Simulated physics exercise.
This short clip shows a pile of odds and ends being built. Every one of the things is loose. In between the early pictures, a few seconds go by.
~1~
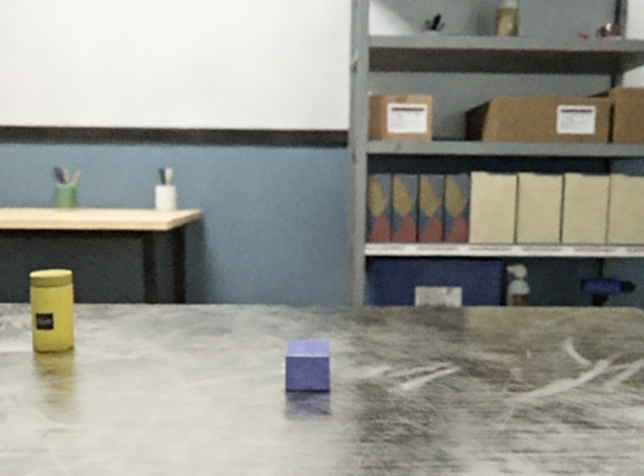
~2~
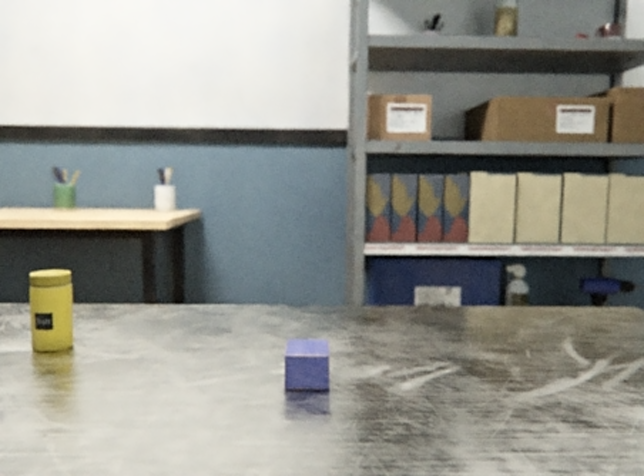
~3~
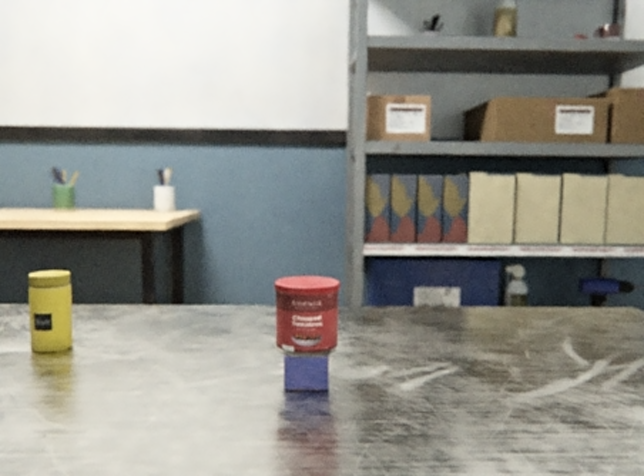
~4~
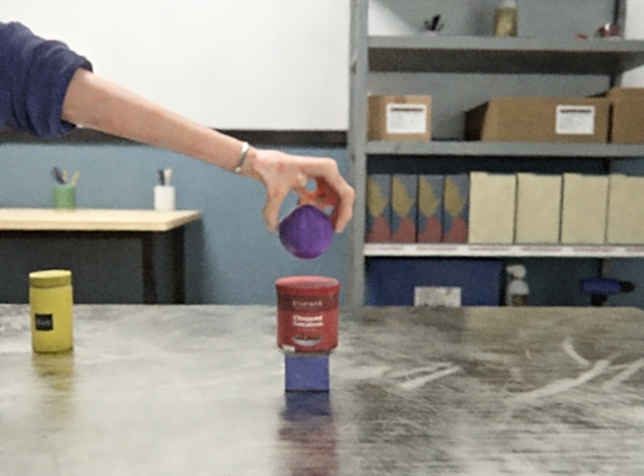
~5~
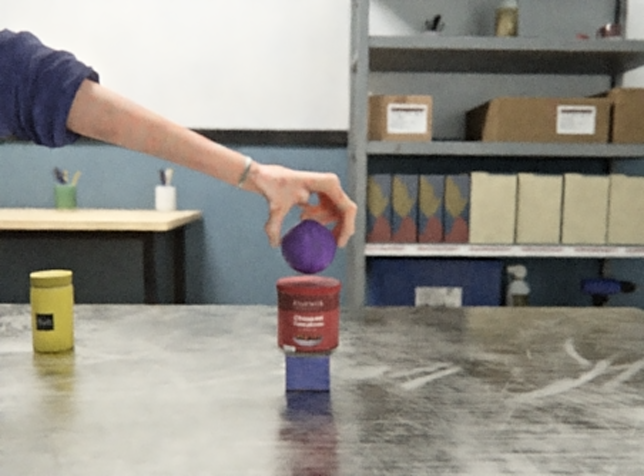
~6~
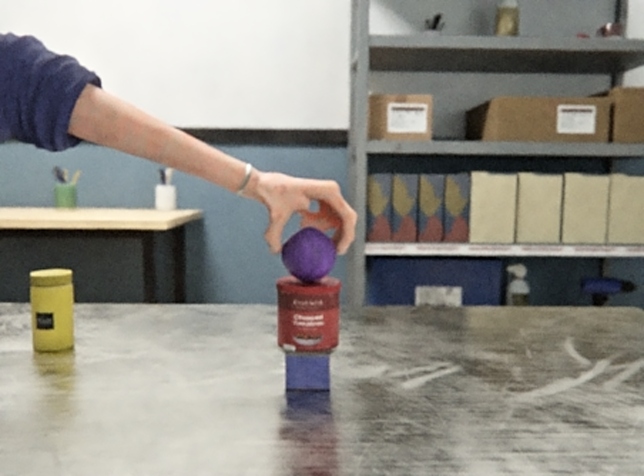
The clip opens on a small blue block and a yellow jar standing on a worn tabletop, with shelves behind. A red tin then appears on top of the block. A hand reaches in from the left holding a round purple object and lowers it onto the tin.
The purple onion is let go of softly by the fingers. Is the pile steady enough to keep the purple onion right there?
The stack stays intact.
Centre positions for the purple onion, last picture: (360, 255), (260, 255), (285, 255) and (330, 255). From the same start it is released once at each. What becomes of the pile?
Try one: It topples; try two: It topples; try three: It stands firm; try four: It stands firm.
Then, 0.40 s later than the last frame, all is still.
Then, 1.20 s later than the last frame, purple onion resting near (309, 254).
When it is over, all 4 as before. End places, in pixels of the last picture, purple onion near (309, 255). The pile keeps its balance.
